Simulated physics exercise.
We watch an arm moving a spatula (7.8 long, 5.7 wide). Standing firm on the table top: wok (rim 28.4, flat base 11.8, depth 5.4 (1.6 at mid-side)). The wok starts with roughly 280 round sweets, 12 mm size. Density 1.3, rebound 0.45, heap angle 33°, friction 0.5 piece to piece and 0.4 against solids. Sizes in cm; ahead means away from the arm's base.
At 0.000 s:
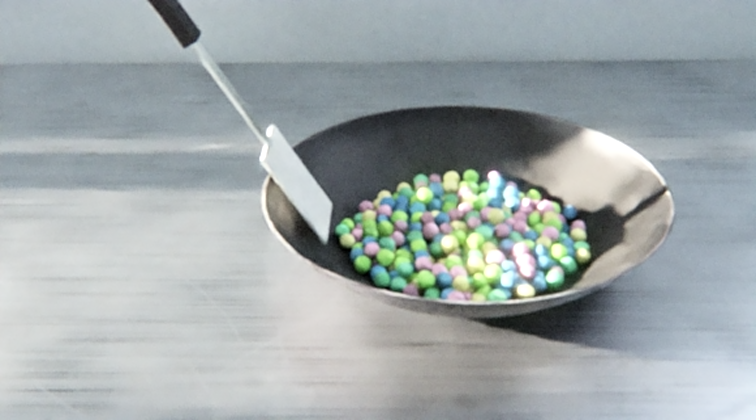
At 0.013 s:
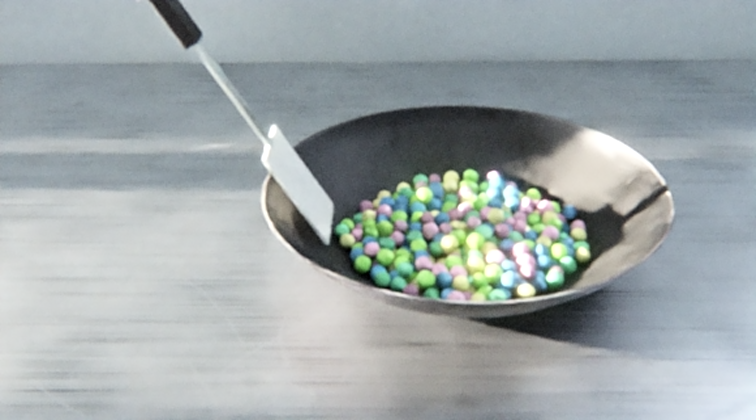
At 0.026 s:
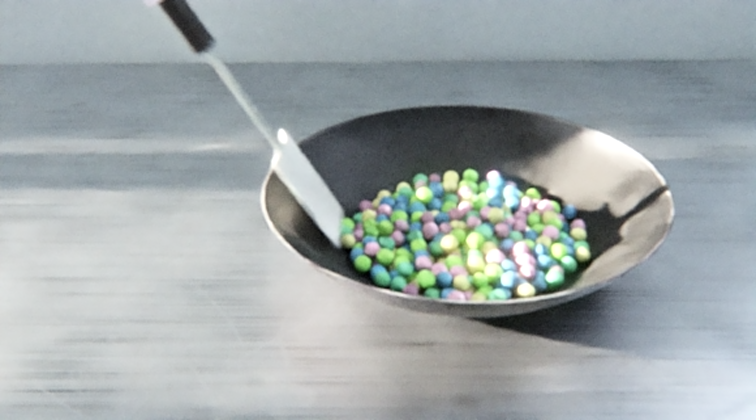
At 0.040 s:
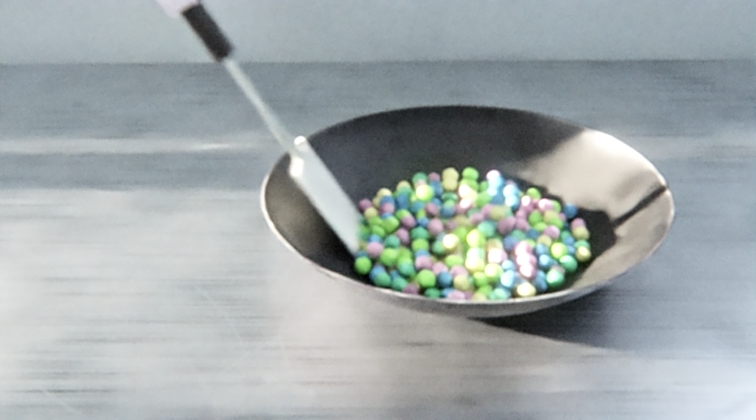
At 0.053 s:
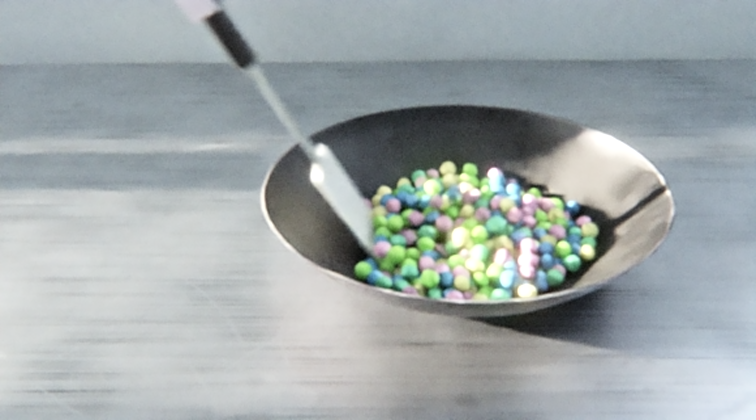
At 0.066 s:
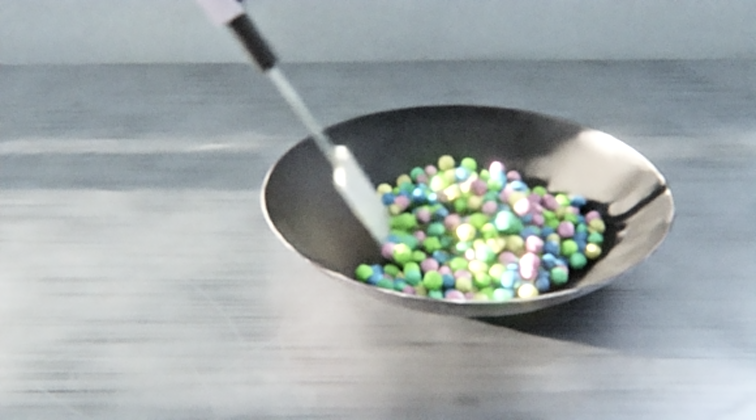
Spatula sliding down into a dark wok on a grey tabletop, pushing a heap of small colourful balls to the right.
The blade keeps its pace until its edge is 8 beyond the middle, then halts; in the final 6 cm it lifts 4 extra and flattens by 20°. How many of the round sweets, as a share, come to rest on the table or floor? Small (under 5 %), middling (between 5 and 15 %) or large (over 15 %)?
A middling share, between 5 and 15 %, ends on the table or floor.
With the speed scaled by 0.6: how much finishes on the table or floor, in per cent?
Some 5 per cent.
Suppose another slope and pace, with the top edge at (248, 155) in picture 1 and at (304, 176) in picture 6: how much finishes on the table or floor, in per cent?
Some 5 per cent.
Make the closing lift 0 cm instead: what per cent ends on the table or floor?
Some 5 per cent.
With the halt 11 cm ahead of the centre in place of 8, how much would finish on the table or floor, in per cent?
It would be near 20 per cent.
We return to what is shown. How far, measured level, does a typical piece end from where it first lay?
Some 4 cm.
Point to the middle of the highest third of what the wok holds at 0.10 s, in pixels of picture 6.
At about (510, 221).
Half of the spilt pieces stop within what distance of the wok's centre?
Roughly 38 cm.
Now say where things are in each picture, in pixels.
The first frame shows the spatula top edge at (267, 141), sloping 59°; upper third of the load around (462, 228), from x 340 to 585, top at y 180; 285 in the wok.
The second frame shows the spatula top edge at (269, 142), sloping 59°; upper third of the load around (462, 227), from x 340 to 585, top at y 175.
The third frame shows the spatula top edge at (279, 147), sloping 59°; upper third of the load around (462, 227), from x 345 to 585, top at y 175.
The fourth frame shows the spatula top edge at (298, 155), sloping 59°; upper third of the load around (465, 226), from x 365 to 585, top at y 175.
The fifth frame shows the spatula top edge at (319, 161), sloping 59°; upper third of the load around (469, 221), from x 365 to 590, top at y 170.
The sixth frame shows the spatula top edge at (340, 164), sloping 59°; upper third of the load around (486, 219), from x 365 to 595, top at y 165; 285 in the wok.
After 0.10 s, sloping 59°, highest piece 7 above the table; 285 in the wok.
After 0.14 s, sloping 53°, highest piece 8 above the table; 285 in the wok.
After 0.36 s, sloping 39°, highest piece 6 above the table; 257 in the wok, 16 on the table or floor, 12 on the blade or in flight.
After 1.41 s, sloping 39°, highest piece 4 above the table; 256 in the wok, 29 on the table or floor.
In the end, 256 in the wok, 29 on the table or floor. That is 10 % on the table or floor.
